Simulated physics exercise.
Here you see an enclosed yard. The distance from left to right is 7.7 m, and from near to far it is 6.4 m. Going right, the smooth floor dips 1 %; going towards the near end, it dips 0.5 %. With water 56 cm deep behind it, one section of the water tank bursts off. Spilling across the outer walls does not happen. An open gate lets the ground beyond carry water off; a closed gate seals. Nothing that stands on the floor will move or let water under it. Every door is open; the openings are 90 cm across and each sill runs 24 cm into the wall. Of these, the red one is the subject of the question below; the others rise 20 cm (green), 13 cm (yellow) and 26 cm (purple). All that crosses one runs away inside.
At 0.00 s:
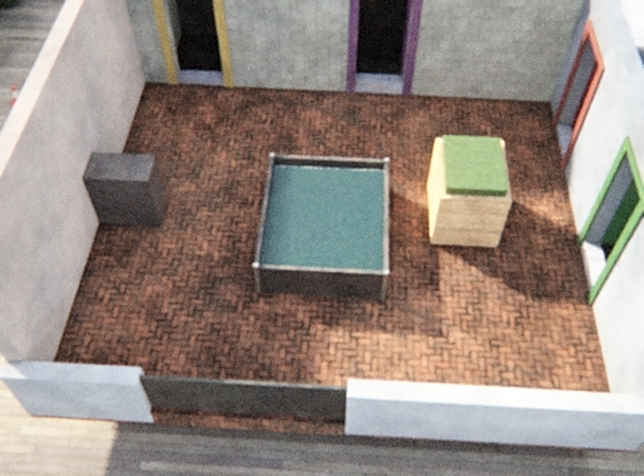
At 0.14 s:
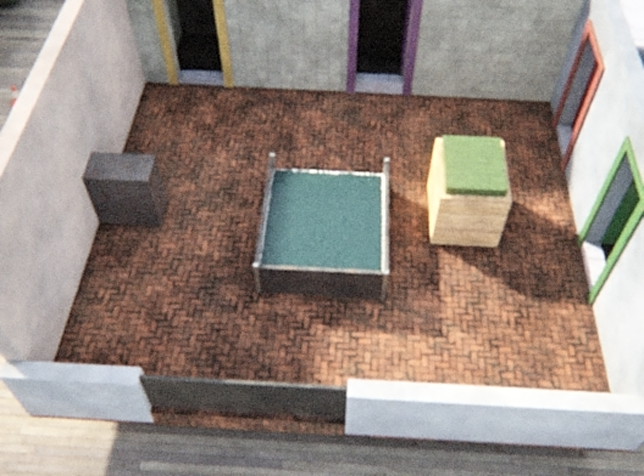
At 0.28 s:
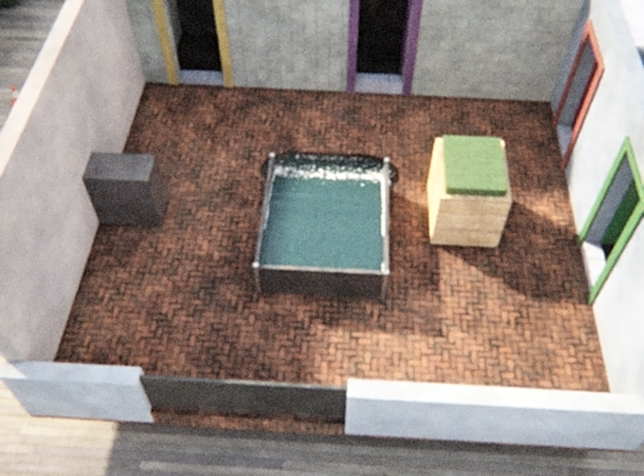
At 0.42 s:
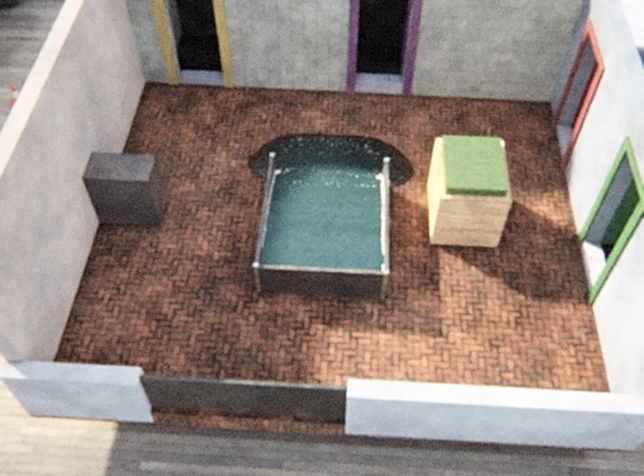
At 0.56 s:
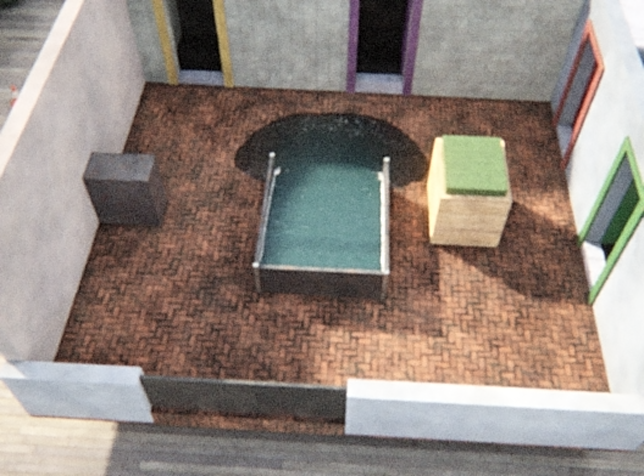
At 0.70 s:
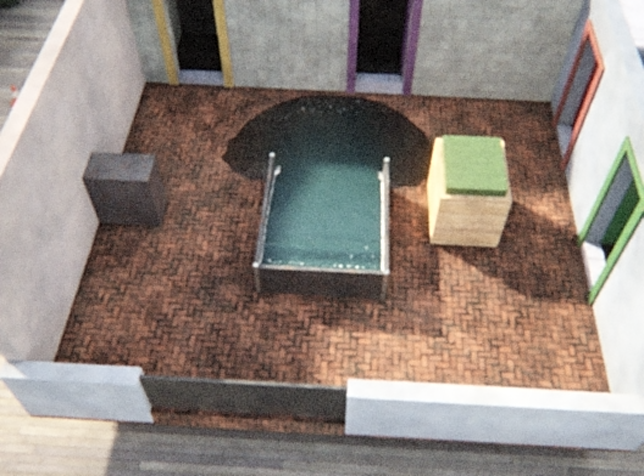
A walled yard with a reddish-brown brick floor is seen from above through a still camera. A square tank of blue-green water stands in the middle, between a dark grey block on the left and a pale, green-topped block on the right, with yellow- and purple-framed doorways behind and red and green ones at right. The tank's far side opens, and water pours out, spreading across the bricks in a widening dark fan towards the back wall.
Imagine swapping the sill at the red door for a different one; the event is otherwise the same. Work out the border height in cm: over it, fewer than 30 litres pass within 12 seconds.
Border at about 14 cm.
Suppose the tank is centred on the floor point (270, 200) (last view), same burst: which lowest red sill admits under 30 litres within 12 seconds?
About 13.0 cm.
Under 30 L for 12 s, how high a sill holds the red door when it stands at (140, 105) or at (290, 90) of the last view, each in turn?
First place around 14.0 cm, second around 20 cm.
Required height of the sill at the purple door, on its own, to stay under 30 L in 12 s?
Purple door - some 22 centimetres.
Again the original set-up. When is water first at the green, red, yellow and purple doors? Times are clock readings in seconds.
Green = 4.0 s, red = 2.8 s, yellow = 1.6 s, purple = 0.8 s.
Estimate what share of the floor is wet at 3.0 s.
Roughly 30 percent.
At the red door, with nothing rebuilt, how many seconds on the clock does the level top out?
Crest at t of about 3.4 s.
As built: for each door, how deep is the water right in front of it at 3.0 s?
In cm: Green 0, red 16, yellow 11, purple 21.
After 1.4 s water covers 20 % of the floor, deepest (32 cm) near (334, 94); it has not reached the red door.
After 3.0 s water covers 30 % of the floor, deepest (30 cm) near (544, 104); 16 cm at the red door, 1 litre in over its 11 cm sill.
After 12.0 s water covers 90 % of the floor, deepest (10 cm) near (594, 423); 8 cm at the red door, 65 litres in over its 11 cm sill.
At the red door as built, the water arrived by 2.8 s and peaked near 19 cm at 3.4 s.
With a sill of 12 cm, 52 litres would have come in within the 12 s; with 16 cm, 16 litres. So under 30 litres takes about 14 cm.
